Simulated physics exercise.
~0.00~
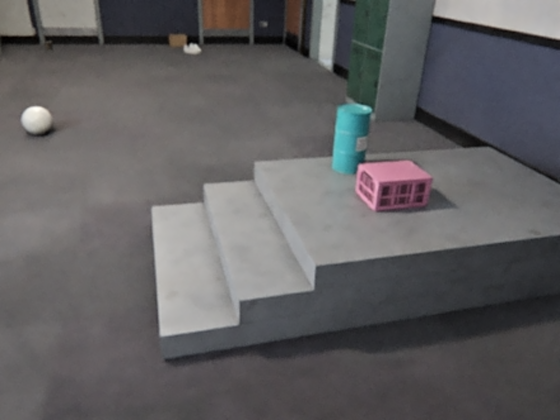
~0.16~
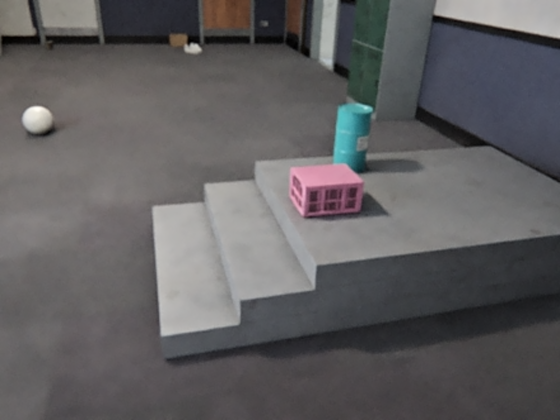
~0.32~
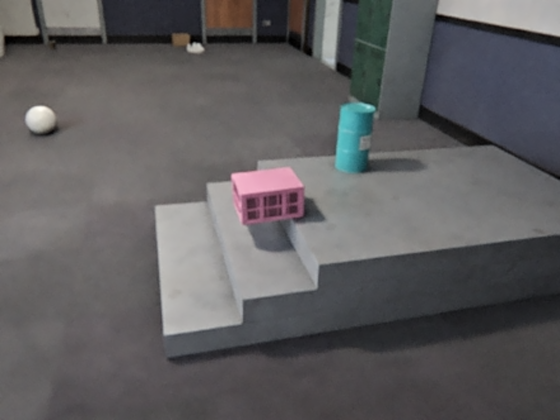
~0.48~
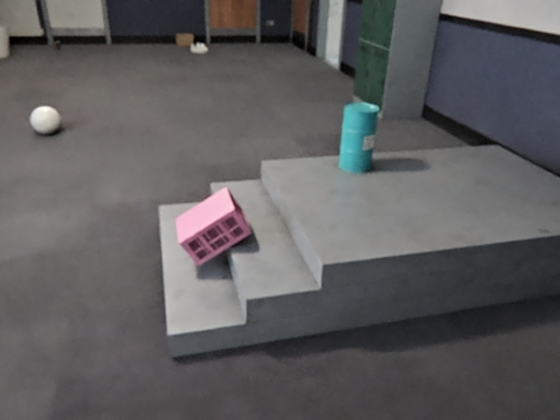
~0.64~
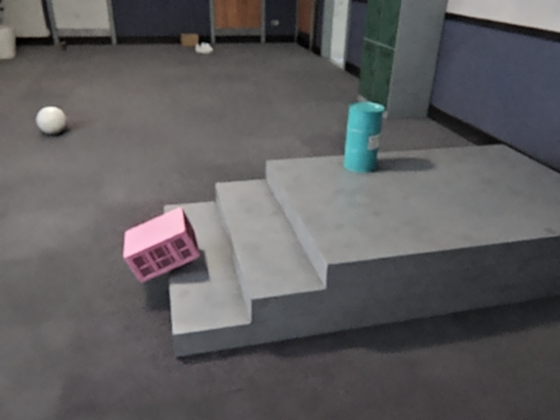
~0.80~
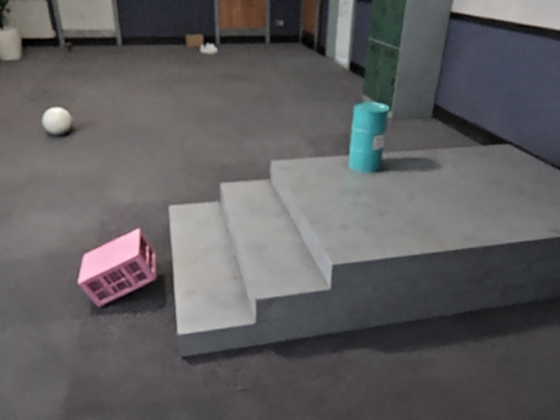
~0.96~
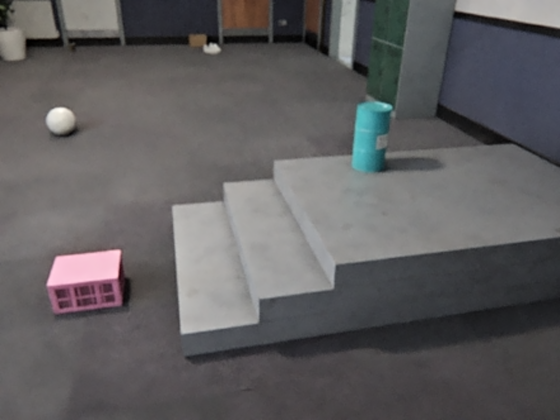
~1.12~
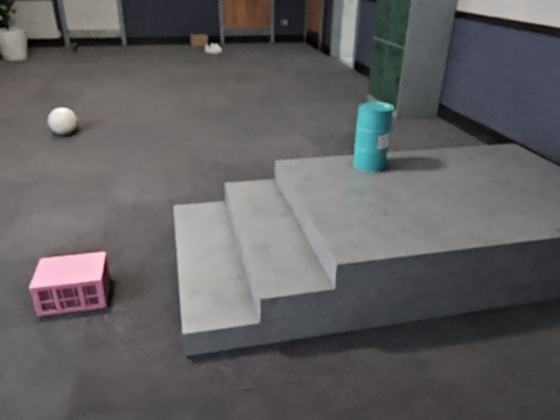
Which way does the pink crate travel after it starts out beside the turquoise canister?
The pink crate travels to the left, going across the platform and down the steps to the floor.
